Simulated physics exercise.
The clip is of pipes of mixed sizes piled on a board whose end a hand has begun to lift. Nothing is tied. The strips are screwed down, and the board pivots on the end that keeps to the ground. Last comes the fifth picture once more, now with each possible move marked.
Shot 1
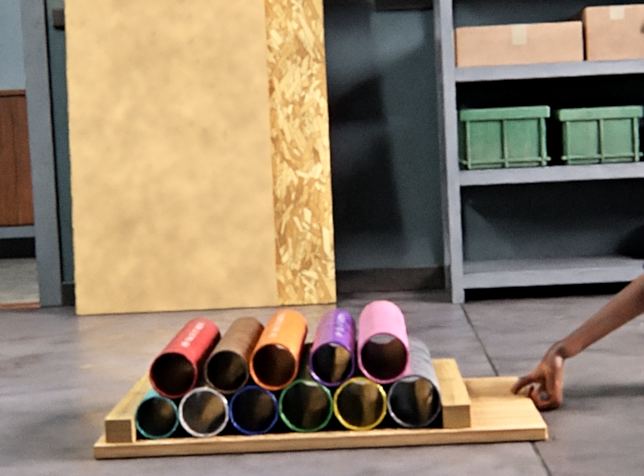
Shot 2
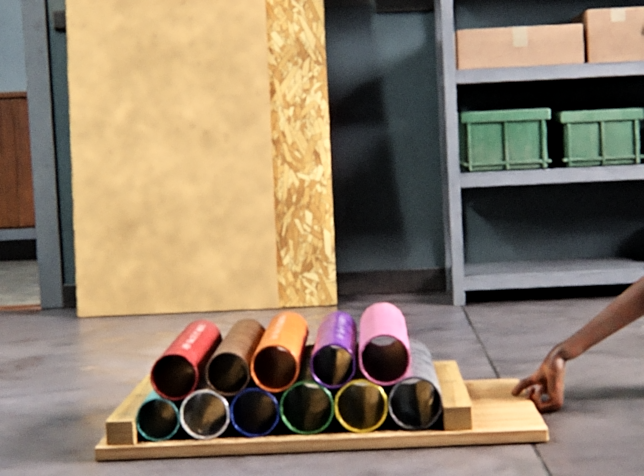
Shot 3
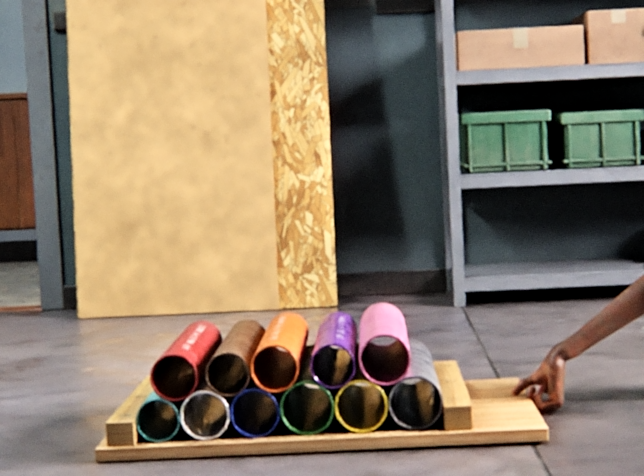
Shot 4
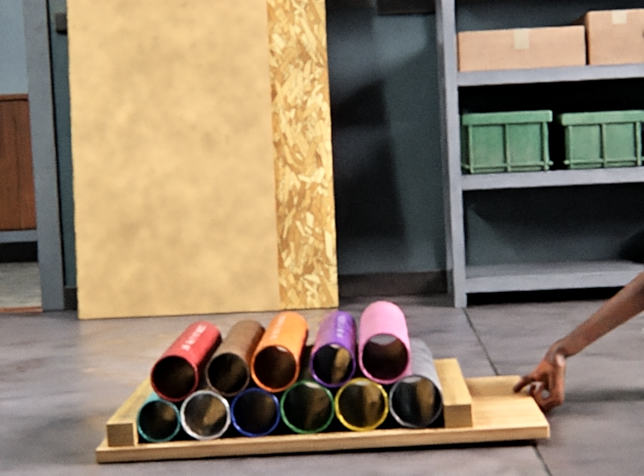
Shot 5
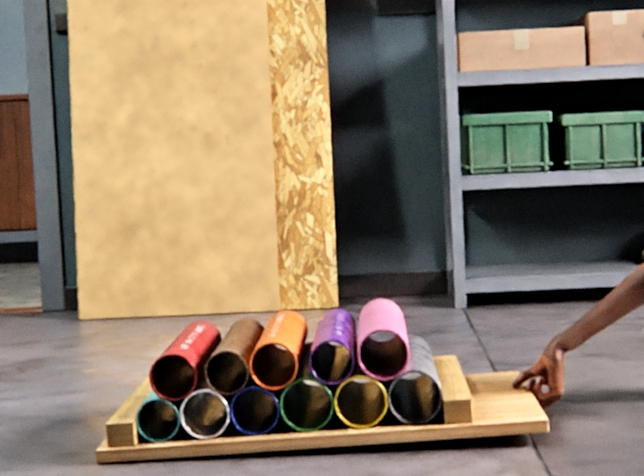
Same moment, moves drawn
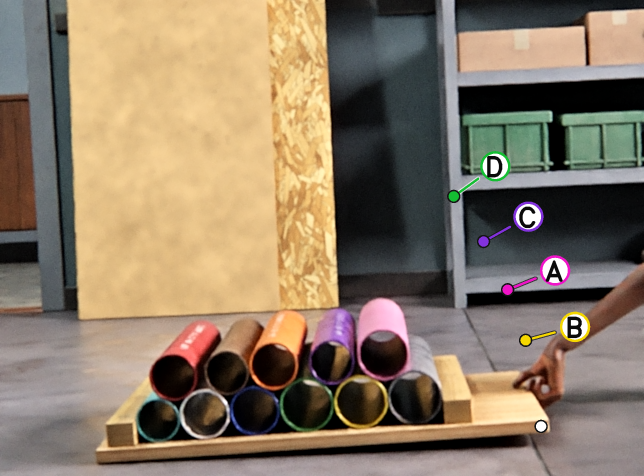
The clip opens on colourful pipes stacked in two rows between wooden strips on a board, with a hand at its right end and a tall panel and shelves behind. The hand then raises that end very slightly off the floor, while the pipes show no visible shift in the stack.
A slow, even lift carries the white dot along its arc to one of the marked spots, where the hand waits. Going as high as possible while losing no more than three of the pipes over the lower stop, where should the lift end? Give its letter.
Raise it to C.
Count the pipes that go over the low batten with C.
The count is one.
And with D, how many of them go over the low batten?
It comes to five.
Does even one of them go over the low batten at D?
Yes.
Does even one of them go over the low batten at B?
At B: No.
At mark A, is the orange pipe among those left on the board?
The orange pipe: Yes.
On the marked copy, A at (508, 290); B at (525, 340); C at (484, 241); D at (454, 196); the white dot at (541, 427).
Taking C. A third of the way, board at 16°.
Two thirds of the way, board at 27°.
When it is over, board at 27°, one over the low batten (red).
As for the rest, A none over the low batten; B none over the low batten; D five over the low batten.
